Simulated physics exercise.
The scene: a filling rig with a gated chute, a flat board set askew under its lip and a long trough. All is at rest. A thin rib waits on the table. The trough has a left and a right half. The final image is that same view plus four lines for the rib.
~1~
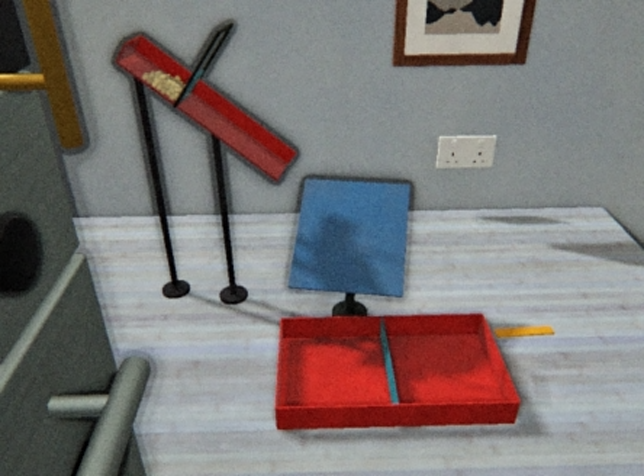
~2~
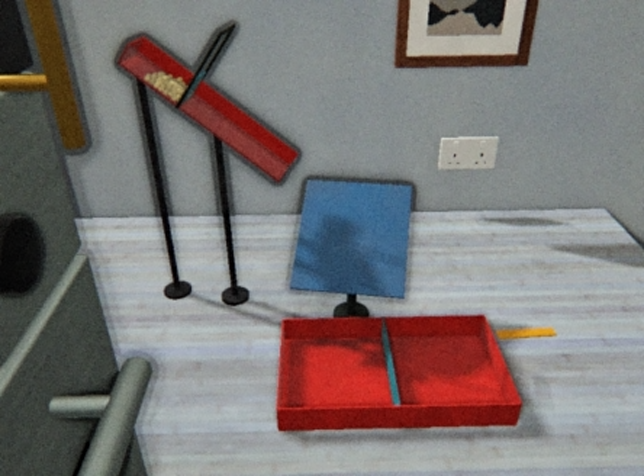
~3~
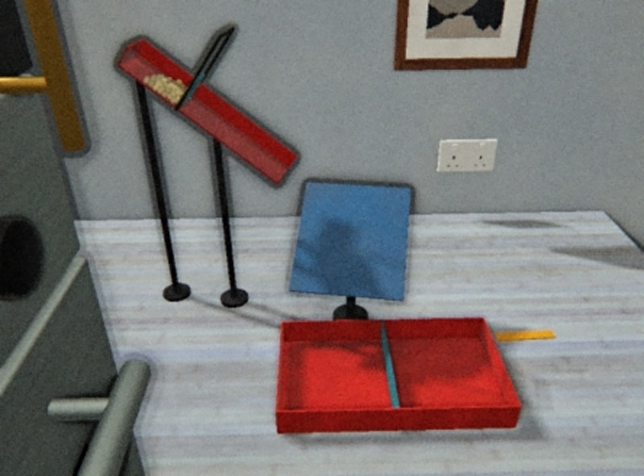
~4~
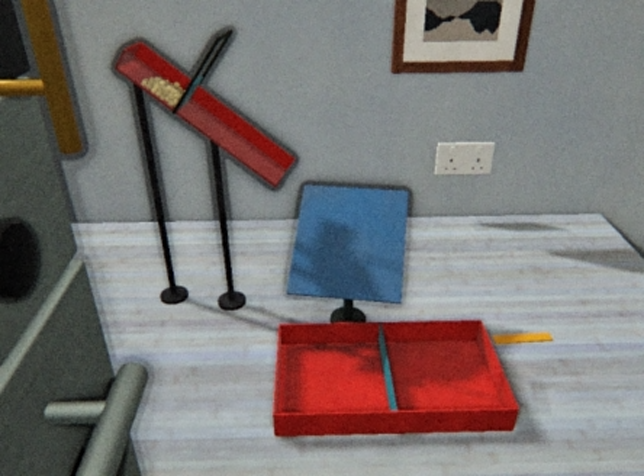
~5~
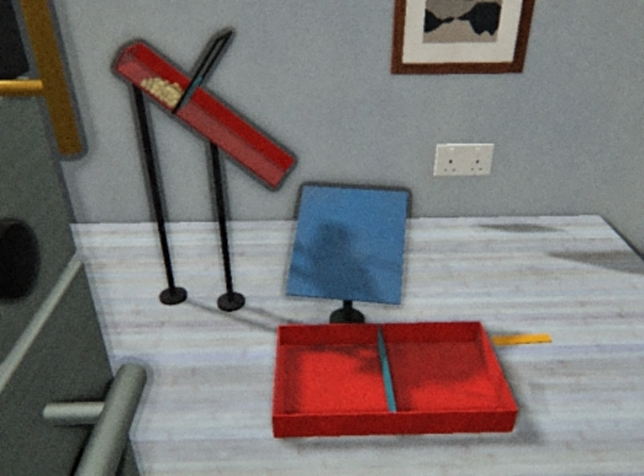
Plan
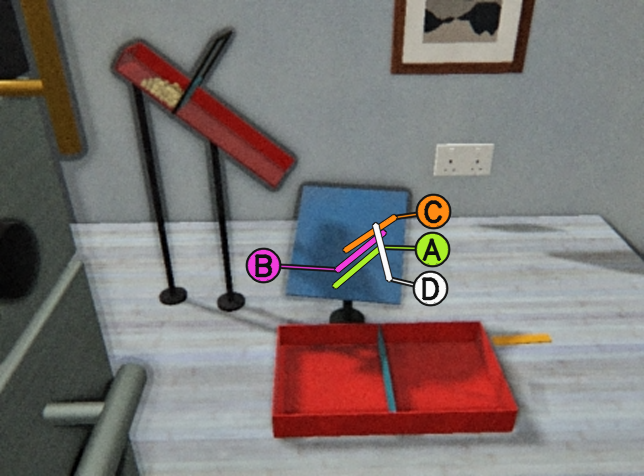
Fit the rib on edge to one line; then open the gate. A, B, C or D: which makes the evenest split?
The best line is D.
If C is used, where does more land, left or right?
More lands on the left.
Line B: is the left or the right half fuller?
More lands on the left.
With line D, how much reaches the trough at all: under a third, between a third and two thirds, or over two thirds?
Over two thirds.
On the marked copy, line A from (381, 247) to (335, 285); line B from (383, 232) to (337, 269); line C from (394, 217) to (346, 249); line D from (375, 225) to (389, 278).
For line A, of what is caught, nearly all in the left half, a small part in the right.
For line B, of what is caught, nearly all in the left half, a stray few in the right.
For line C, of what is caught, nearly all in the left half, a small part in the right.
For line D, of what is caught, about half in the left half, about half in the right.
